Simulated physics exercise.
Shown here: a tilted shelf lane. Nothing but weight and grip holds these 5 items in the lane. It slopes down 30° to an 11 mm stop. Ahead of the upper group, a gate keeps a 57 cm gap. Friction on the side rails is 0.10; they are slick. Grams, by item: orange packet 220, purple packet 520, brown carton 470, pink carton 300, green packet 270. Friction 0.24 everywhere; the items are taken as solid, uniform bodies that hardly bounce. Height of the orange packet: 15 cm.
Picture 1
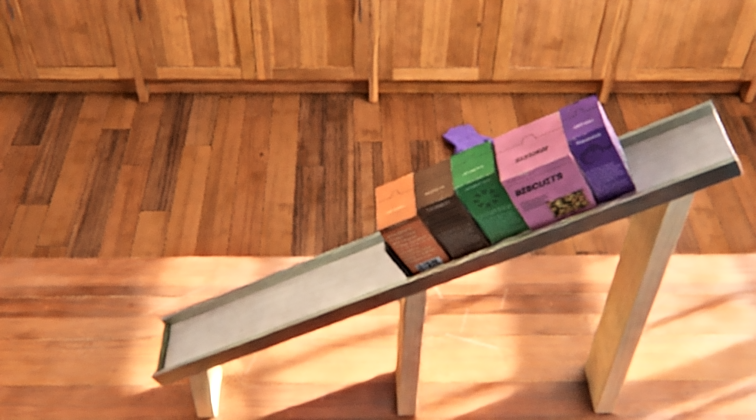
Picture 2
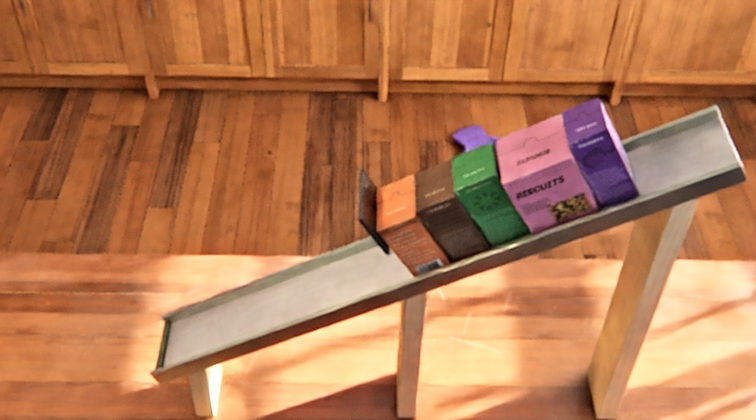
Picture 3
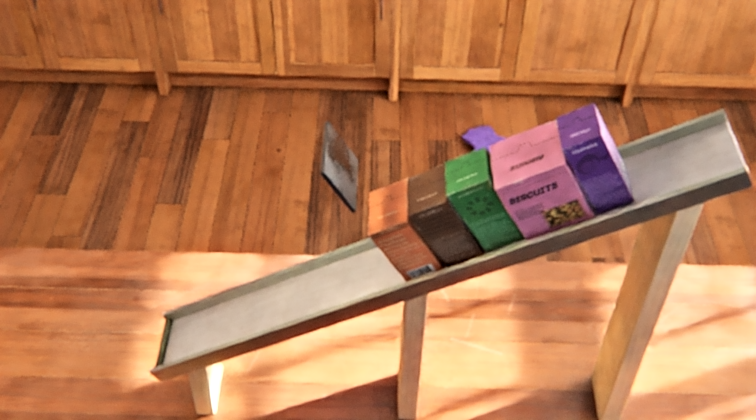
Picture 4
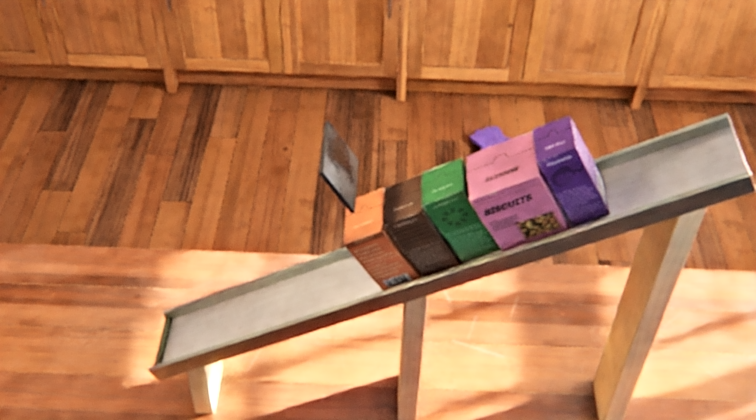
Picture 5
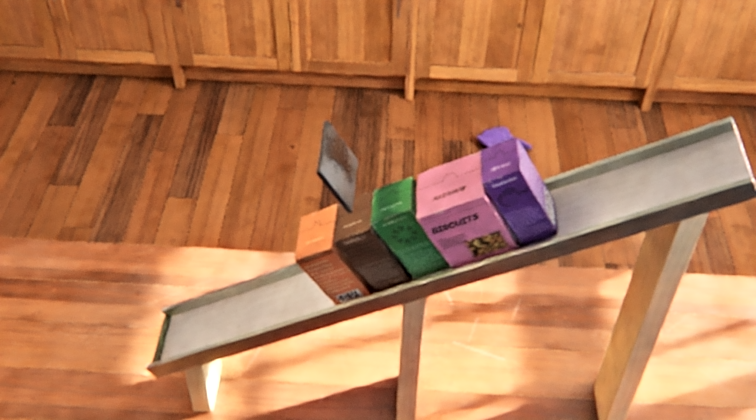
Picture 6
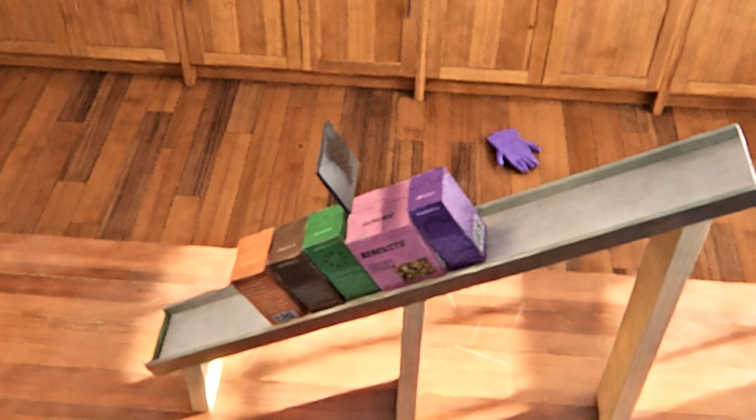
We see orange, brown, green, pink and purple packages lined up on a tilted metal lane; a dark gate plate lifts away from the orange one, and the packages slide together down the slope to the left.
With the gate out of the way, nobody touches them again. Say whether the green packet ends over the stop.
It will be in.
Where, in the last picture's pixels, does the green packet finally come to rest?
It stops at about (178, 301).
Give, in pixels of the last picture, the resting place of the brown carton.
My guess is roughly (148, 314).
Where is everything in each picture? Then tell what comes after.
The first picture shows gate shut; green packet (491, 193); orange packet (414, 226).
The second picture shows brown carton (453, 212); pink carton (548, 177).
The third picture shows leader 55 cm from the stop; orange packet (407, 232); purple packet (595, 160).
The fourth picture shows leader 51 cm from the stop; orange packet (384, 241); brown carton (423, 227).
The fifth picture shows leader 41 cm from the stop; orange packet (337, 257); purple packet (519, 192).
The sixth picture shows leader 28 cm from the stop; green packet (346, 253); brown carton (310, 266).
Then, 0.10 s later than the last frame, leader 13 cm from the stop; green packet near (278, 274).
Then, 0.40 s later than the last frame, green packet rocked 24° off its seat near (203, 290); orange packet rocked 26° off its seat; purple packet rocked 24° off its seat.
When it is over, over the stop, orange packet; the other 4 in the lane. In the last view, green packet near (178, 301).
